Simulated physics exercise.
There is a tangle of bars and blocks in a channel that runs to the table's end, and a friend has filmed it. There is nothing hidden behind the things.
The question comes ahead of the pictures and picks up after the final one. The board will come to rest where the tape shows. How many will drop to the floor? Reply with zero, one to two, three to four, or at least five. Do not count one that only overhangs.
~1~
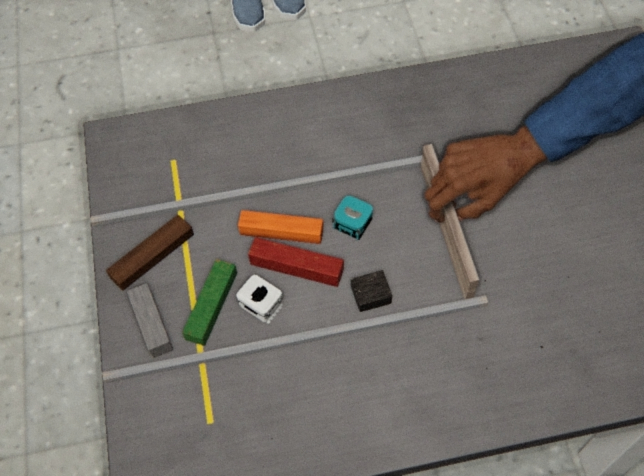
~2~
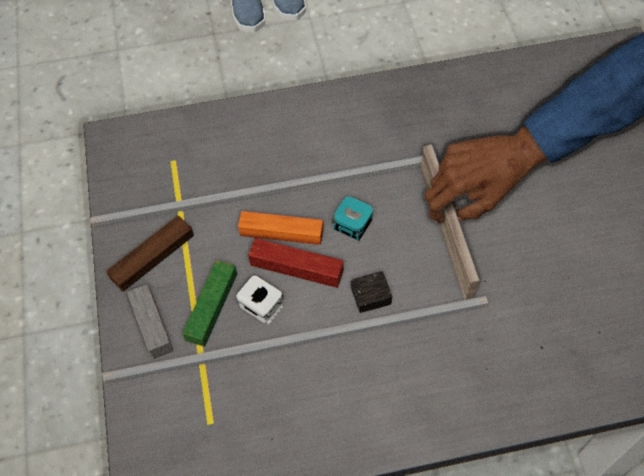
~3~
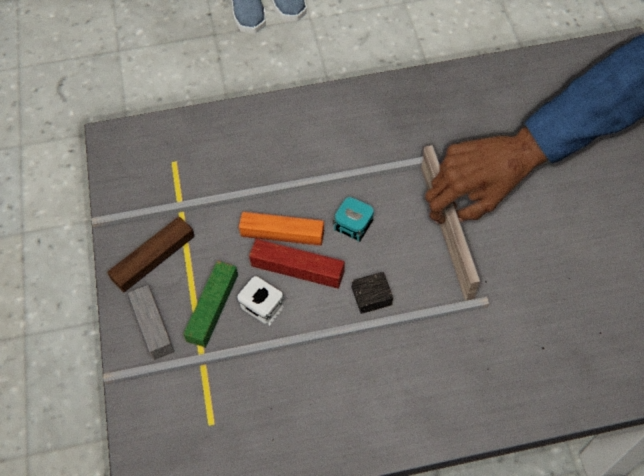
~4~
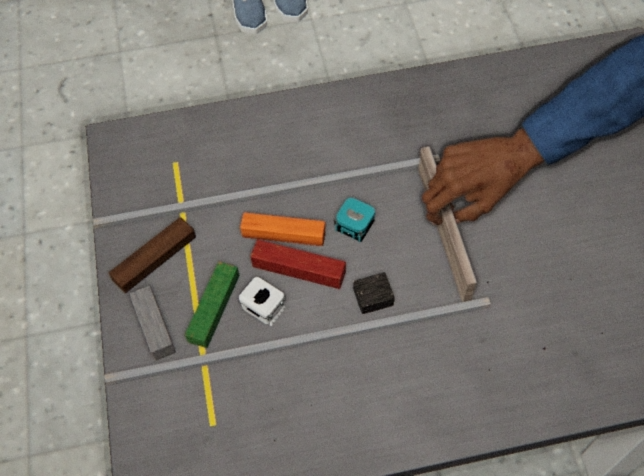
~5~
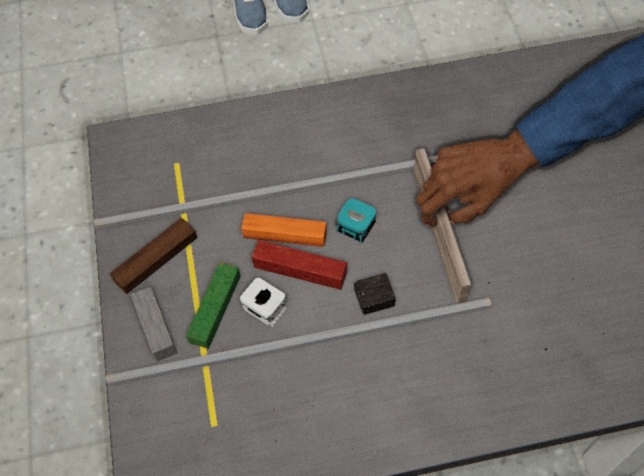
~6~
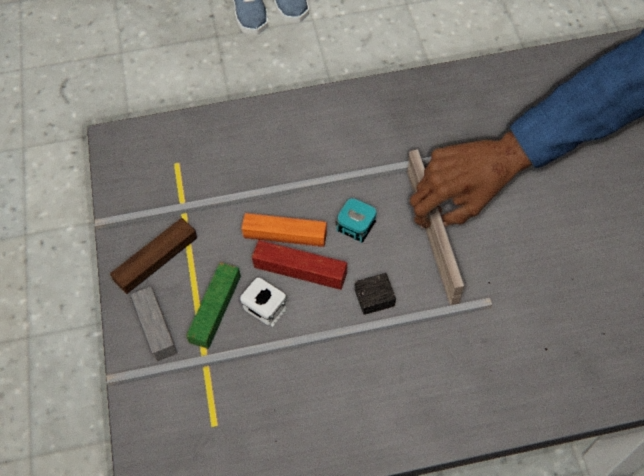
It comes to one to two.
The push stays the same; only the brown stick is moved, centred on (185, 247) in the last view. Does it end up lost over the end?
Placed there, it goes off the edge.
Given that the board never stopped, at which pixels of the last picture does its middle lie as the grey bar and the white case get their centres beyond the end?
About (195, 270), and (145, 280) for the other.
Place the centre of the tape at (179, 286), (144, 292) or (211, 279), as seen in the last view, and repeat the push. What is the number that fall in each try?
Tallies in the order asked: 2, 6, 0.
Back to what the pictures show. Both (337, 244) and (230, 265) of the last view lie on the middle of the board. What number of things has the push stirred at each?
At first I count 4, and then 8.
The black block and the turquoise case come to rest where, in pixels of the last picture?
Result: One about (184, 334), other about (175, 267).
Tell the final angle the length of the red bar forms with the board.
Roughly 50 degrees.
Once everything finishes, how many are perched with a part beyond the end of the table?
Result: 1.
Soon after, none off yet; grey bar at rest near (154, 324); brown stick at rest near (155, 255); green bar at rest near (214, 305).
After that, none off yet; grey bar at rest near (154, 324); brown stick at rest near (154, 256); green bar at rest near (212, 307).
And then, none off yet; grey bar displaced a little near (141, 329); brown stick displaced a little near (118, 281); green bar displaced about its own width near (162, 321).
In the end, the number that fall off is one or two; gone, brown stick and grey bar.
